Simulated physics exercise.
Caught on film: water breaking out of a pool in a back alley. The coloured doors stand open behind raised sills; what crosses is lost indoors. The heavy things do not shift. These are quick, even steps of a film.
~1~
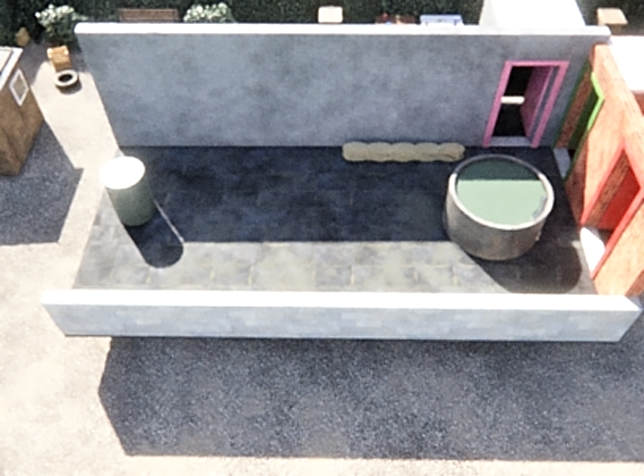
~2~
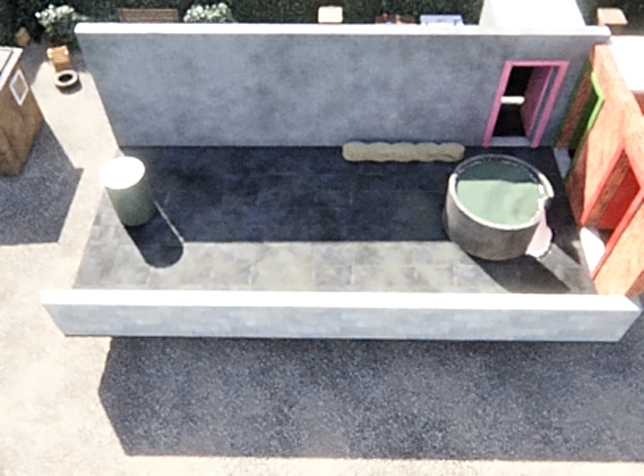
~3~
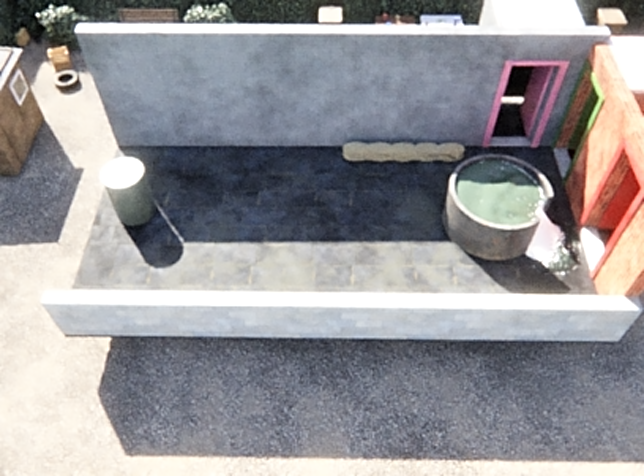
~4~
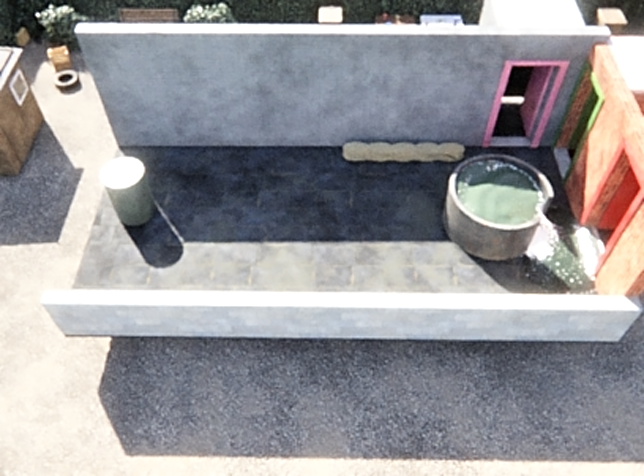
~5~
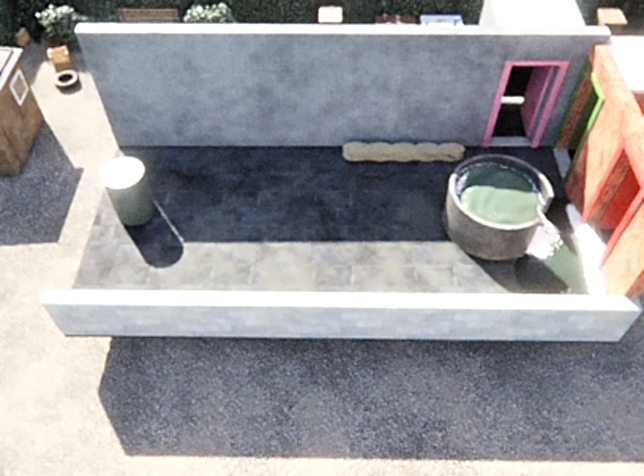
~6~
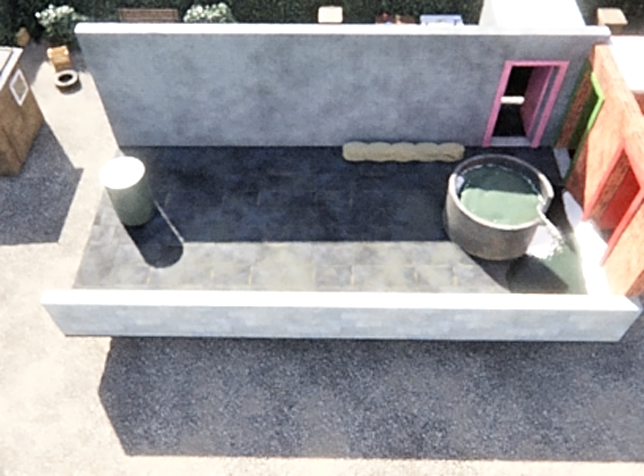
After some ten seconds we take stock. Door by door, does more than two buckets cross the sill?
In the end: The red door lets in a lot; the pink door lets in a lot; the green door admits no more than that.
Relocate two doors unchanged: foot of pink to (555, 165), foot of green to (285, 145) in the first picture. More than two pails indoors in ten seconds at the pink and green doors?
My reading: Pink door lets less in, green door lets less in.
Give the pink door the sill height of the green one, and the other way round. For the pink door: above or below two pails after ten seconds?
My reading: The pink one lets less in.
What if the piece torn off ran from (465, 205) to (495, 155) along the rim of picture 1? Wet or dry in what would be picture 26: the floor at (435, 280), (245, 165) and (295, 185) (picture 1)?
In turn: No water, flooded, covered.
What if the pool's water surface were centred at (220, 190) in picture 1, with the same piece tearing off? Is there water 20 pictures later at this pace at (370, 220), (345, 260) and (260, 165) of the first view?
In turn: Awash, wet, not flooded.
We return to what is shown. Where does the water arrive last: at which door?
That is the pink one.
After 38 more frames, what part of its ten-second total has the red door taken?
About 100 per cent.
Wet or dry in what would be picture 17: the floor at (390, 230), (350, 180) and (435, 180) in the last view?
As listed: Dry, free of water, no water.
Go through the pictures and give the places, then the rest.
In the first frame, still water in the pool at (500, 193).
In the second frame, water pours out at (537, 228) and has run to (549, 229).
In the third frame, water pours out at (536, 230) and has run to (569, 265).
In the fourth frame, water pours out at (536, 230) and has run to (596, 285).
In the fifth frame, water pours out at (536, 230) and has run to a hidden place.
In the sixth frame, water pours out at (536, 230) and has run to a hidden place.
A moment on, water covers 10 % of the floor; the red door far over two buckets in, the pink door not reached, the green door wet at the sill, nothing in.
Next, water covers 25 % of the floor; the red door far over two buckets in, the pink door under two buckets in, the green door wet at the sill, nothing in.
Then, water covers 50 % of the floor; the red door far over two buckets in, the pink door over two buckets in, the green door wet at the sill, nothing in.
Later, water covers 85 % of the floor; the red door far over two buckets in, the pink door over two buckets in, the green door wet at the sill, nothing in.
In the end, water covers 90 % of the floor; the red door far over two buckets in, the pink door over two buckets in, the green door wet at the sill, nothing in.
